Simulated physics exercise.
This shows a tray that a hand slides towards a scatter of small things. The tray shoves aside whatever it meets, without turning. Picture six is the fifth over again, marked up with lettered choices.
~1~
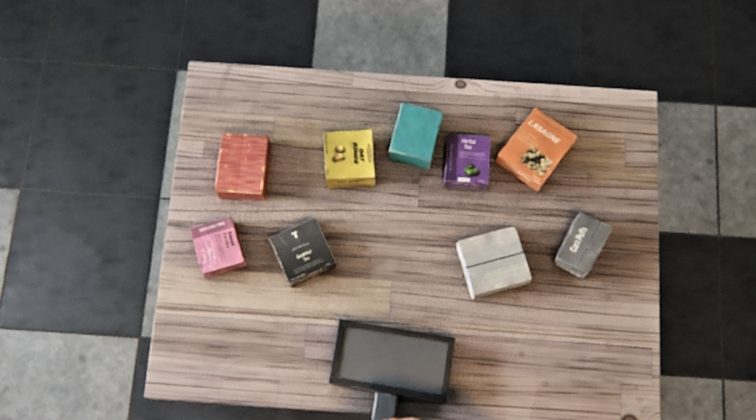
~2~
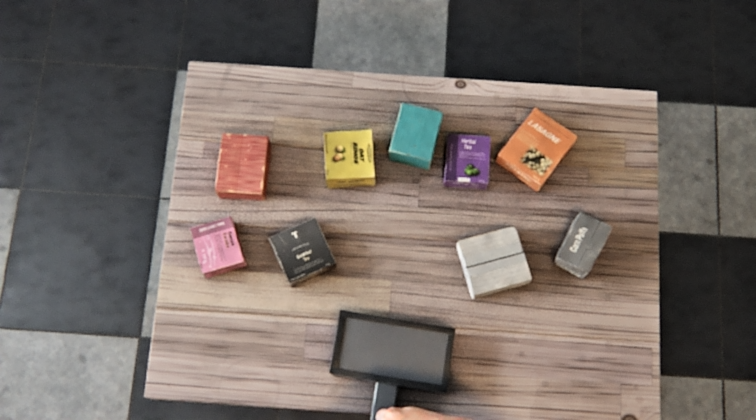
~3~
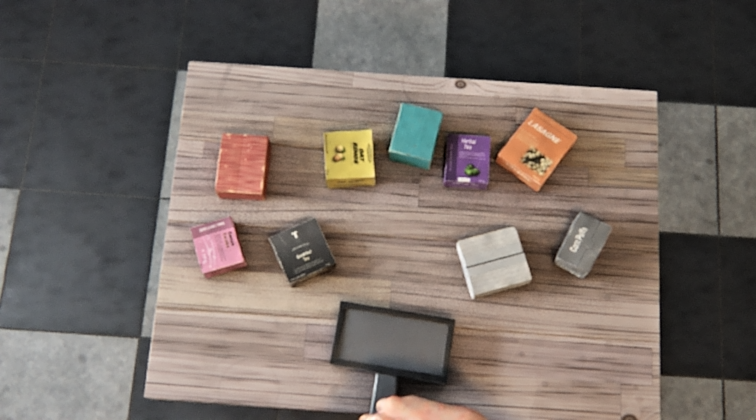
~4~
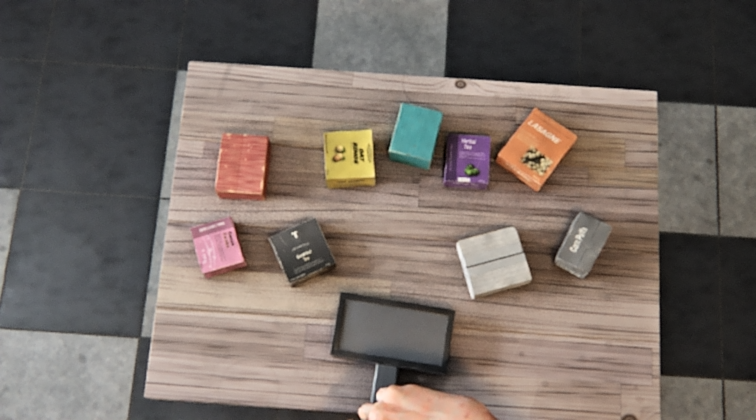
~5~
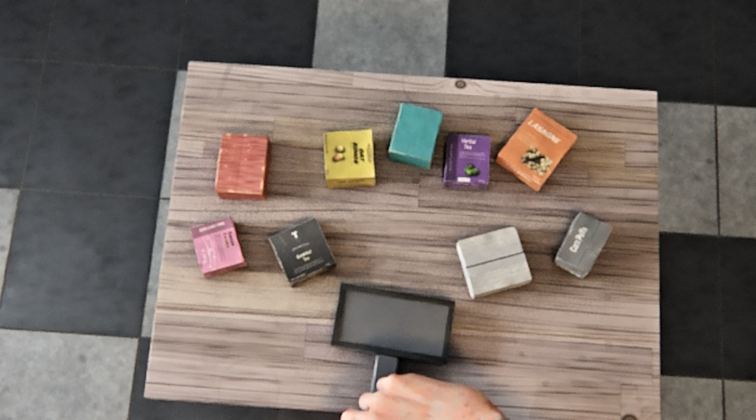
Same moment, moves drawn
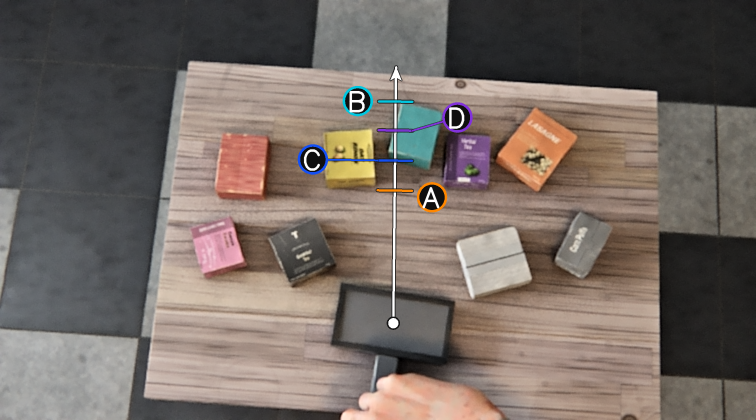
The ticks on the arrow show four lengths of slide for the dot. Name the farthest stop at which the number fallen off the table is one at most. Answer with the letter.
As far as mark D.
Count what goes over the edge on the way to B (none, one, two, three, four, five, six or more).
Two.
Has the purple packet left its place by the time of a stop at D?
Yes.
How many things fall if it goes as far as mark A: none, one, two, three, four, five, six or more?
The count is none.
On the marked copy, A at (395, 190); B at (396, 101); C at (395, 160); D at (395, 130); the arrow from (393, 323) to (396, 67); the white dot at (393, 323).
Following D. Soon after the start, tray (394, 254); pink box (219, 247); red block (243, 168).
Later, tray (395, 184); yellow packet (356, 124); turquoise block (416, 132).
In the end, tray (395, 134); yellow packet (357, 75); turquoise block (416, 83); none fallen.
As for the rest, A is within the limit but short; B drops two; C is within the limit but short.
